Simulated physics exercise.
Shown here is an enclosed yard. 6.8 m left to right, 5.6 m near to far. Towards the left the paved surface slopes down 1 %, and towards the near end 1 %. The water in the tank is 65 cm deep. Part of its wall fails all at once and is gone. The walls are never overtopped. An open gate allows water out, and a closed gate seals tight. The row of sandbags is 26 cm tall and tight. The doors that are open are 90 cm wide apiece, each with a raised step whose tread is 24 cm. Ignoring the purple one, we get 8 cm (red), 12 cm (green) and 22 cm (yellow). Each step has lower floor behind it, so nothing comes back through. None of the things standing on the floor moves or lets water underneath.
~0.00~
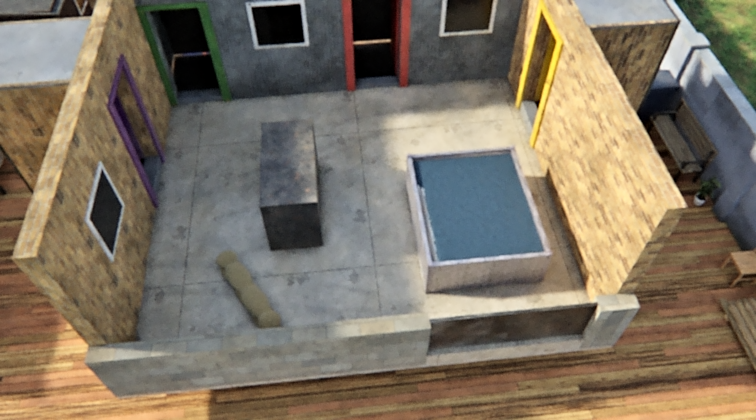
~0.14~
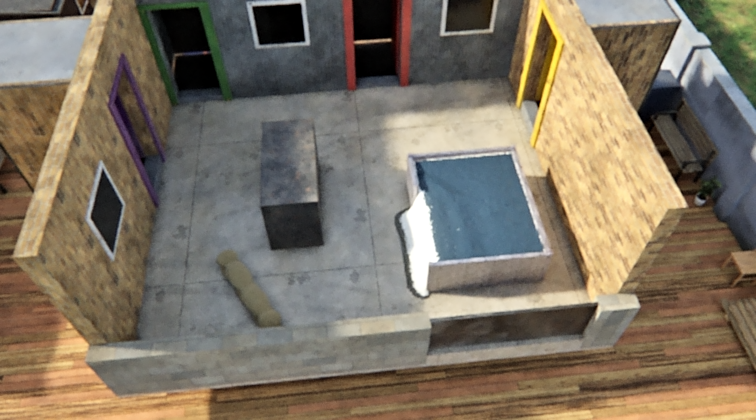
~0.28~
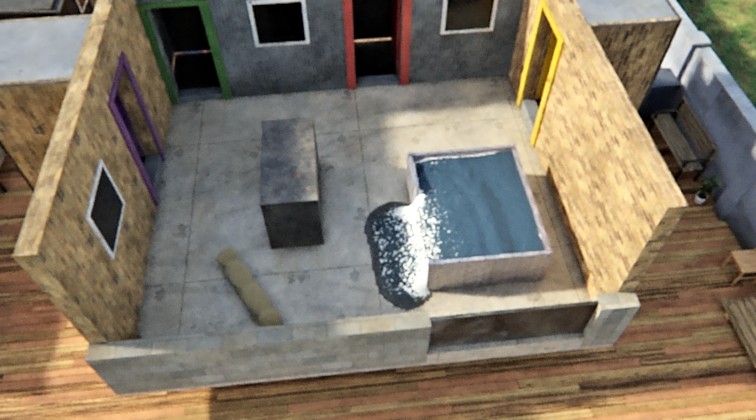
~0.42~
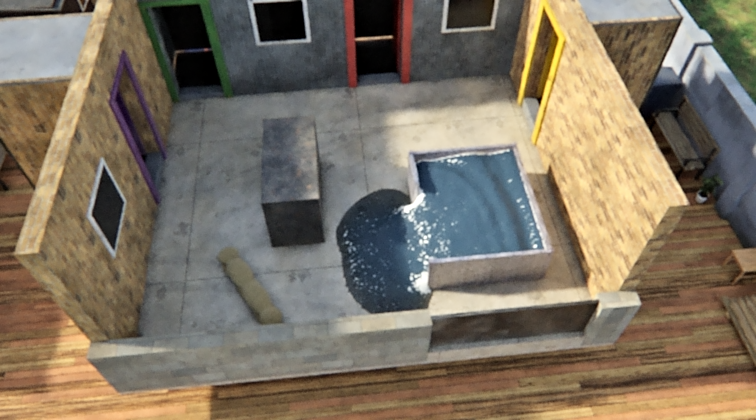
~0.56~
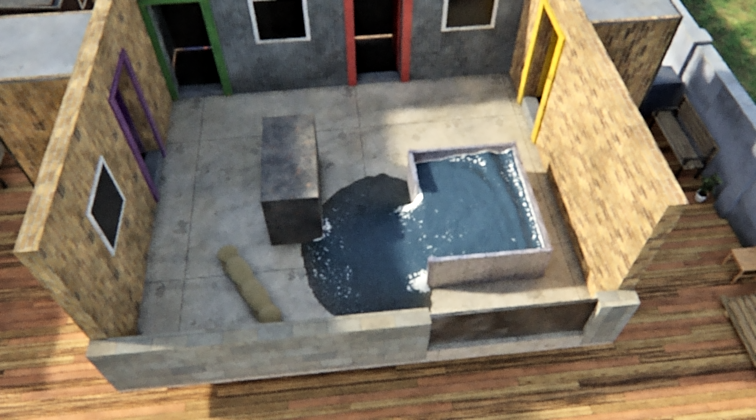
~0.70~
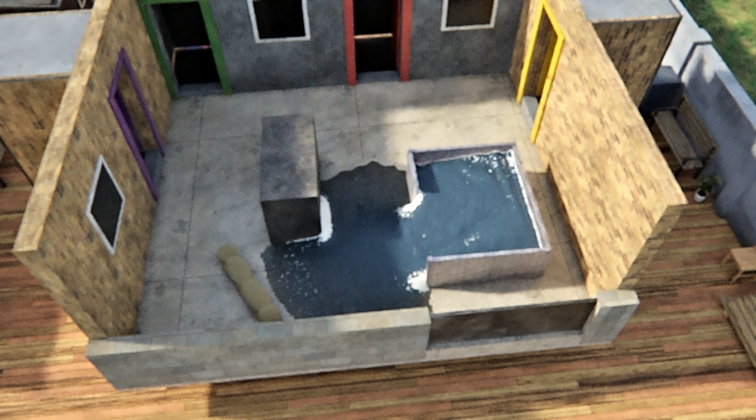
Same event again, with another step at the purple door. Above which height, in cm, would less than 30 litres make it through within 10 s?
Above roughly 7 cm.
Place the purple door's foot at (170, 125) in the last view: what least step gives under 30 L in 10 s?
Minimum: About 10.0 cm.
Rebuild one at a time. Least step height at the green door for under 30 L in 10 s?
Green door, minimum about 12.5 cm.
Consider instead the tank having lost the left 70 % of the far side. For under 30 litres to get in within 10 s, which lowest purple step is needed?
Then 7.0 cm.
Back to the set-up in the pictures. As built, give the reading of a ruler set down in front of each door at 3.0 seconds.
Red door 10 cm, purple door 9 cm, green door 0 cm, yellow door 0 cm.
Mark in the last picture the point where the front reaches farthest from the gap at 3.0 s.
In the last picture, around (172, 105).
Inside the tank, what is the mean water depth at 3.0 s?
Mean depth: Approx. 19 cm.
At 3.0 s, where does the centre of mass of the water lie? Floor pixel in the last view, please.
Look at about (335, 238) in the last view.
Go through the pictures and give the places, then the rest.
In the first frame, the tank at (474, 205) is whole and still, 65 cm deep; the purple door at (142, 142) is dry.
In the second frame, the gap is at (423, 242), the front 0.2 m out at (412, 284); the back of the tank holds 65 cm.
In the third frame, the front is at (372, 235), 0.8 m from the gap at (423, 241); 1.2 m2 of floor is wet, 65 cm left at the back.
In the fourth frame, the gap is at (423, 240), the front 1.3 m out at (344, 249); the back of the tank holds 61 cm.
In the fifth frame, the gap is at (423, 239), the front 1.9 m out at (307, 254); the back of the tank holds 54 cm.
In the sixth frame, water pours out at (422, 238) and has run 2.5 m, to (269, 257); about 6 cm deep outside, 56 cm at the back; 2.7 m in a straight line remain to the purple door at (142, 136).
After 1.4 s water covers 25 % of the floor, deepest (44 cm) near (261, 287); it has not reached the purple door.
After 3.0 s water covers 65 % of the floor, deepest (30 cm) near (261, 287); 9 cm at the purple door, 0 litres in over its 23 cm step.
After 10.0 s water covers 95 % of the floor, deepest (14 cm) near (514, 129); 8 cm at the purple door, 0 litres in over its 23 cm step.
At the purple door as built, the water arrived by 2.1 s and peaked near 12 cm at 7.4 s.
Run again over the same 10 s with other heights there, 41 litres in over 6.5 cm, 20 litres over 8 cm. The limit of 30 litres is kept from about 7 cm up.
